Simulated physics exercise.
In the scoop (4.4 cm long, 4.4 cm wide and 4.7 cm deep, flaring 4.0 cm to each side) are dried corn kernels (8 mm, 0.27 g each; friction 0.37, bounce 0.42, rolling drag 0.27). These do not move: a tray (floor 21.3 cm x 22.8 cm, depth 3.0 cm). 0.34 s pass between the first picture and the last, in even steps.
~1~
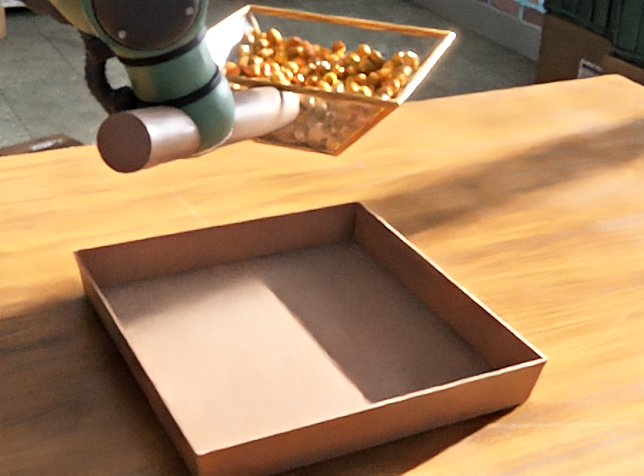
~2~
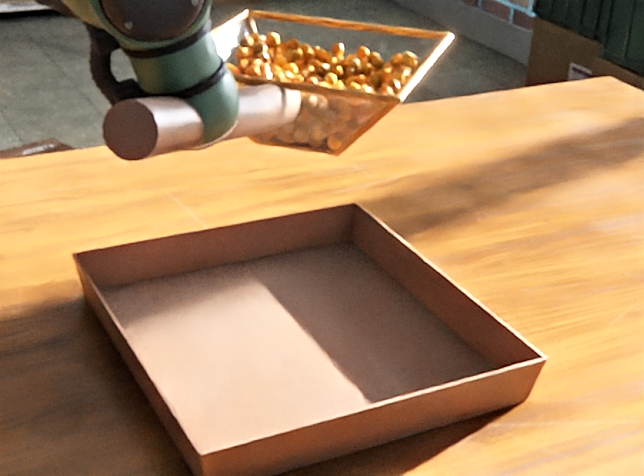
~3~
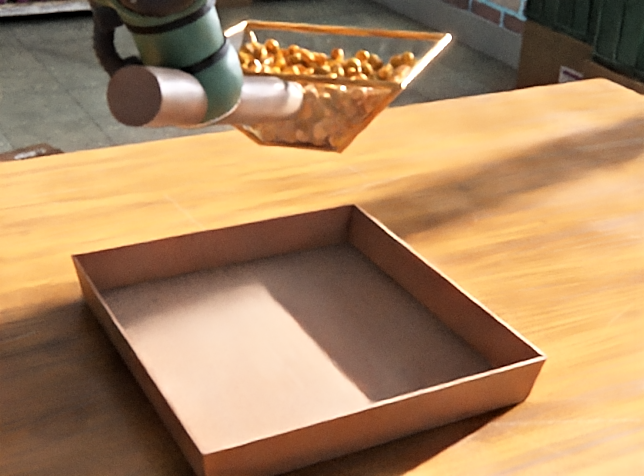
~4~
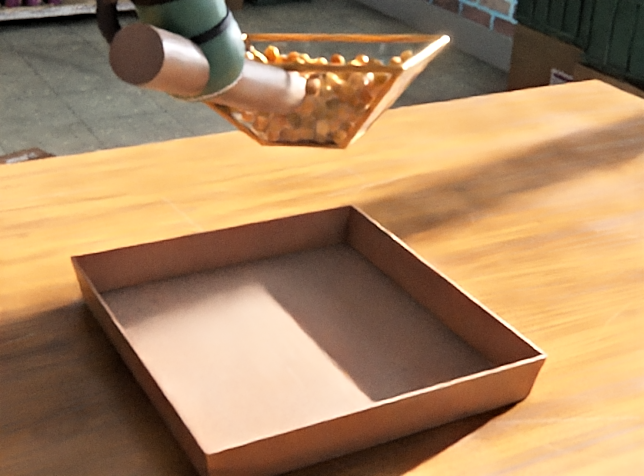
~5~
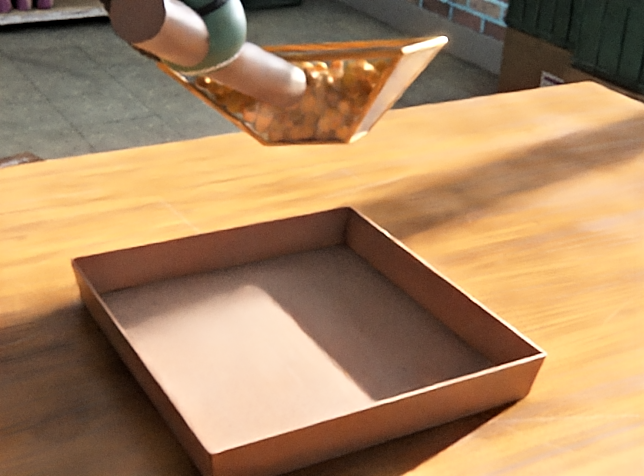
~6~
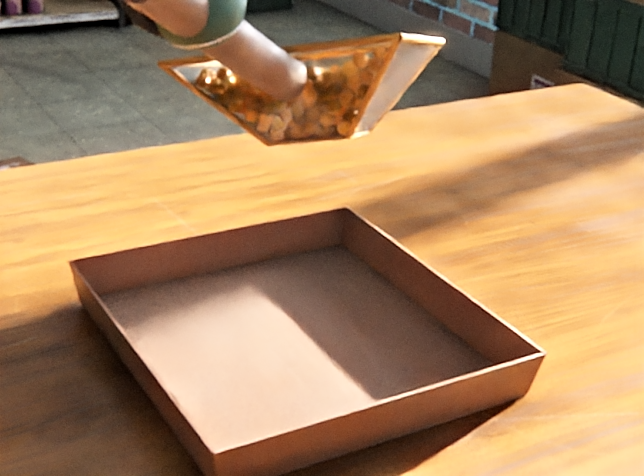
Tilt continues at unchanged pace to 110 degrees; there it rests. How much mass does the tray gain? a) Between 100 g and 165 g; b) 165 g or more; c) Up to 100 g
a, between 100 g and 165 g.
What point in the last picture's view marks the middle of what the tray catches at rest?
I'd point at roughly (232, 299).
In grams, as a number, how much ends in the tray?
Mass reading, approx.: 120 g.
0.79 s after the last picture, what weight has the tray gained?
Close to 30 g.
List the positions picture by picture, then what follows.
Scoop at (418, 75); tilt 0 degrees; top of the load at (295, 42); tray at (294, 301), in the first picture.
Scoop at (418, 73); tilt 1 degrees; top of the load at (294, 44), in the second picture.
Scoop at (418, 68); tilt 5 degrees; low side back; top of the load at (246, 51), in the third picture.
Scoop at (418, 62); tilt 10 degrees; low side back; top of the load at (246, 59), in the fourth picture.
Scoop at (417, 55); tilt 15 degrees; low side back; top of the load at (396, 65), in the fifth picture.
Scoop at (416, 49); tilt 20 degrees; low side back; top of the load at (408, 64); tray at (294, 304), in the sixth picture.
Then, 0.43 s after the last picture, tilt 52 degrees; 0 g in the tray, scoop holds 100 %.
Then, 0.79 s after the last picture, tilt 78 degrees; 31 g in the tray, scoop holds 40 %.
Then, 1.14 s after the last picture, tilt 102 degrees; 125 g in the tray, scoop holds 0 %.
Then, 1.44 s after the last picture, tilt 110 degrees; 125 g in the tray, scoop holds 0 %.
In the end, 125 g in the tray, scoop holds 0 %.
